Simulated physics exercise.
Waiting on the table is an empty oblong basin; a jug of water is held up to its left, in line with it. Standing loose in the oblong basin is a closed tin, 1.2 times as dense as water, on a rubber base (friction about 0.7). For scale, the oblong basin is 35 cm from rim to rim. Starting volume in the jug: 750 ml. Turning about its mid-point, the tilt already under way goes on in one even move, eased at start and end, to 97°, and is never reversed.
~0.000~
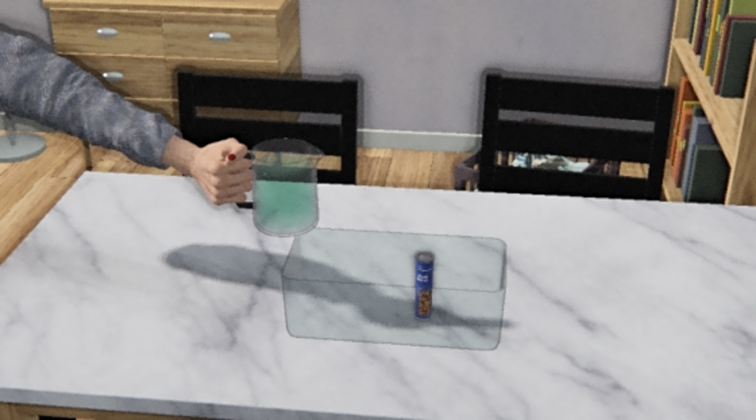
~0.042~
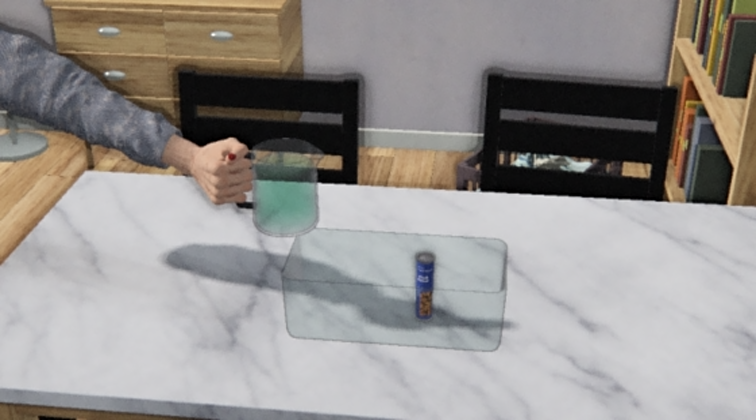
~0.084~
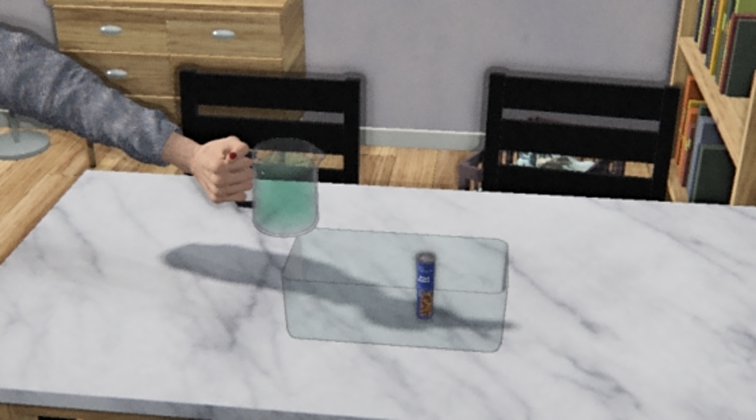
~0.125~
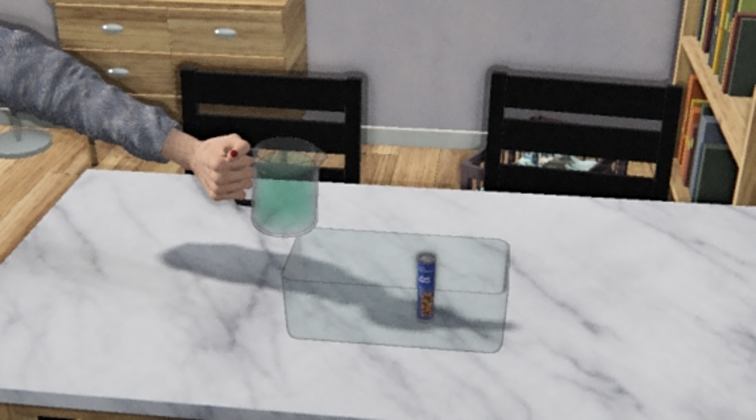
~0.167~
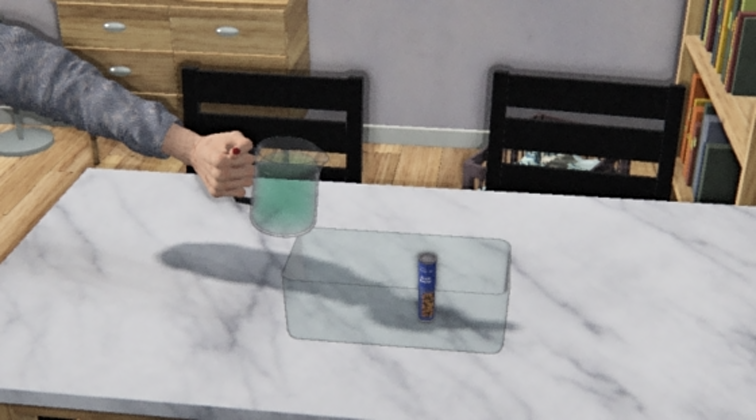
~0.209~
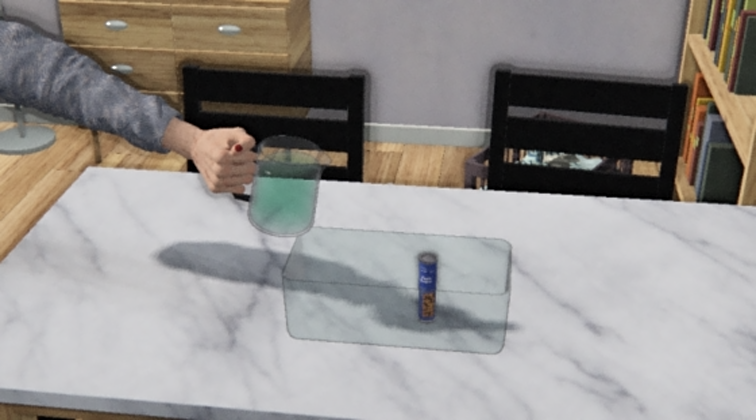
A hand slowly tilts a jug of green liquid slightly beside a clear basin holding a tin.
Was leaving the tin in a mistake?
No, it keeps its footing.
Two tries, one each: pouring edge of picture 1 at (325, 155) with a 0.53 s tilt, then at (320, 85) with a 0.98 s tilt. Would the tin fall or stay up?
Try 1: Still standing; try 2: Still standing.
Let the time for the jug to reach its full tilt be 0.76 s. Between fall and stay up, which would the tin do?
With that tilt, the tin stays on its base.
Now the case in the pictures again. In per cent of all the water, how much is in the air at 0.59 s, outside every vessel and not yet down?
My guess is roughly 10 %.
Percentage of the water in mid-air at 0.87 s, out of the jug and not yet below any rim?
Near 18 per cent, I'd say.
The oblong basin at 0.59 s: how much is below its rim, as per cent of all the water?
Near 2 in a hundred.
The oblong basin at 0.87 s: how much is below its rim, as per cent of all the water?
The fraction sits near 38 in a hundred.
Then, 0.59 s in, the tilt is 64° and 88 per cent is still to pour; the tin stands where it began.
Then, 0.87 s in, the tilt is 94° and 44 per cent is still to pour; the tin stands where it began.
Then, 1.16 s in, the tilt is 97° and 13 per cent is still to pour; the tin stands where it began.
Then, 1.48 s in, the tilt is 97° and 3 per cent is still to pour; the tin stands where it began.
Finally, the tin stands where it began.
